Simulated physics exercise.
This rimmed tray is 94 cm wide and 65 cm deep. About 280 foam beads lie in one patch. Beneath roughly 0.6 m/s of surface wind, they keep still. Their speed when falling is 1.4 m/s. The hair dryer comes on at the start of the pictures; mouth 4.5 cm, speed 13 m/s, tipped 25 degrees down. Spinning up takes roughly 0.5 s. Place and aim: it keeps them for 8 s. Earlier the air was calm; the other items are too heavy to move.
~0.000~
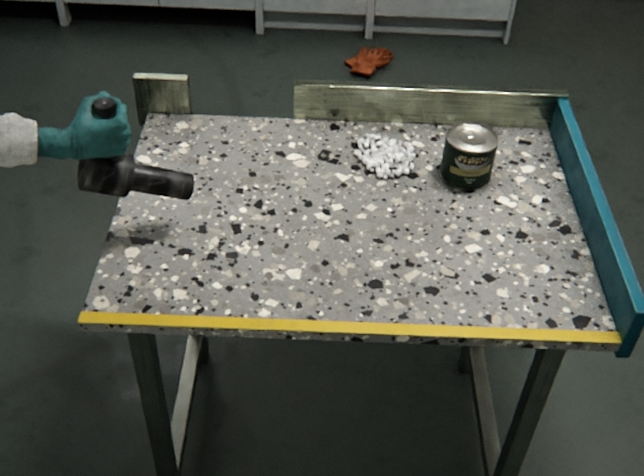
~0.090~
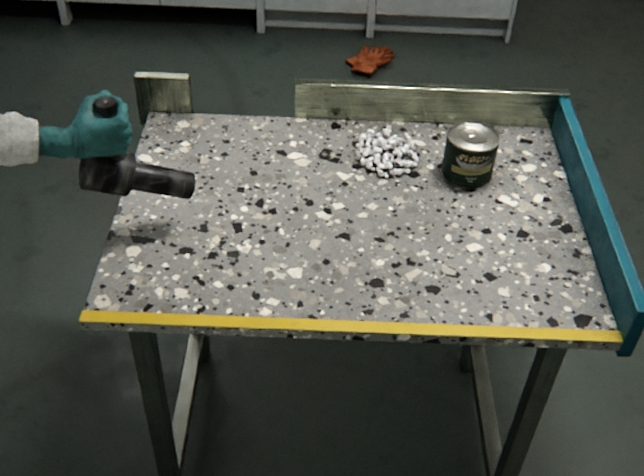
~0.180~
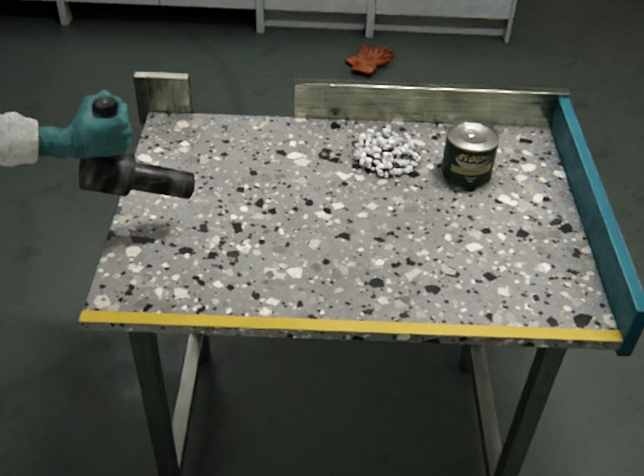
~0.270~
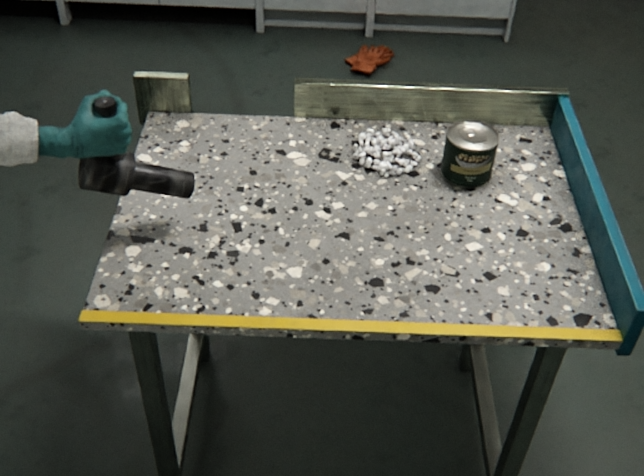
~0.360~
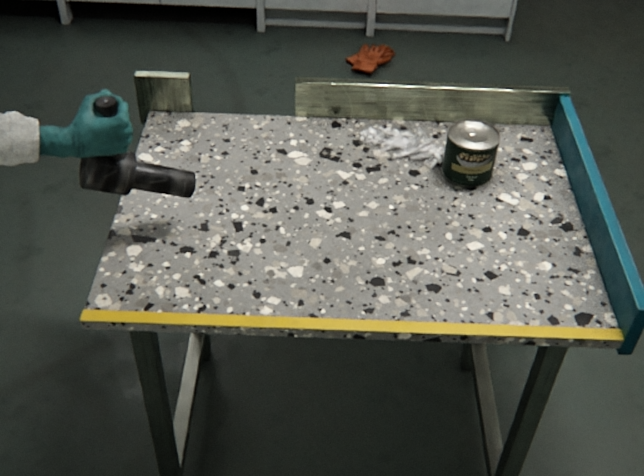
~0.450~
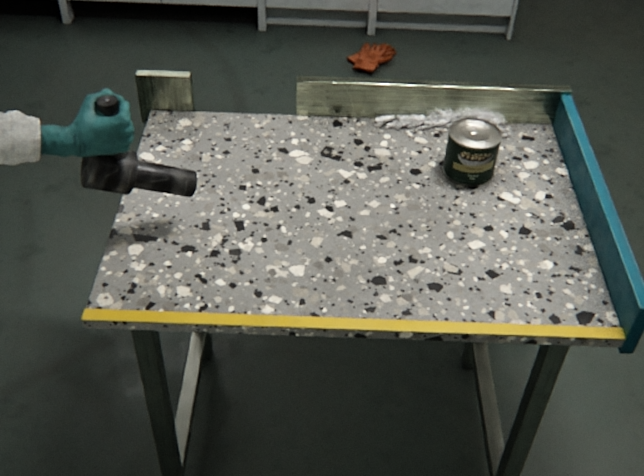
A heap of small white pieces lay still on the speckled table while a gloved hand held a dark blower, then they swept back and right to the metal rim behind the tin.
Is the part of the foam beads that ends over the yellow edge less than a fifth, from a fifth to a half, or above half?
I'd expect the part finishing over the yellow edge to be a very small share.
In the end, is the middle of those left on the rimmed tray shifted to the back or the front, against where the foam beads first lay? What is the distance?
The middle ends up shifted toward the far edge, about 5 cm.
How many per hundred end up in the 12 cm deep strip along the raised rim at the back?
Share: Approx. 90 %.
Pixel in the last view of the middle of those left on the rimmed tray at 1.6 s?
Look about (534, 141) in the last picture.
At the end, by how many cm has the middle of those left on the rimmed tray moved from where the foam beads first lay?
That works out close to 35 centimetres.
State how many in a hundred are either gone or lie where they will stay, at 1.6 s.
The share is roughly 0 %.
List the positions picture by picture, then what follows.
The middle of the foam beads is near (383, 157), none has stirred yet and the mouth of the hair dryer is at (189, 187), in the first frame.
The middle of the foam beads is near (385, 150), none has stirred yet and the yellow edge is centred on (352, 332), in the second frame.
The middle of the foam beads is near (384, 149), none has stirred yet and the top of a tin is at (473, 135), in the third frame.
The middle of the foam beads is near (386, 149) and none has stirred yet, in the fourth frame.
The middle of the foam beads is near (403, 143), the farthest in sight from the hair dryer is at (437, 151) and about 75 % have left their places, in the fifth frame.
The middle of the foam beads is near (462, 120), the farthest in sight from the hair dryer is at (495, 118) and all have left their places, in the sixth frame.
After 1.6 s, 0 % are over the yellow edge; the middle of those still in play is near (534, 141); 0 % have settled or left.
After 2.6 s, 0 % are over the yellow edge; the middle of those still in play is near (538, 140); 1 % have settled or left.
After 4.4 s, 0 % are over the yellow edge; the middle of those still in play is near (544, 141); 6 % have settled or left.
After 8.0 s, at the end, 0 % are over the yellow edge; the middle of those still in play is near (547, 142).
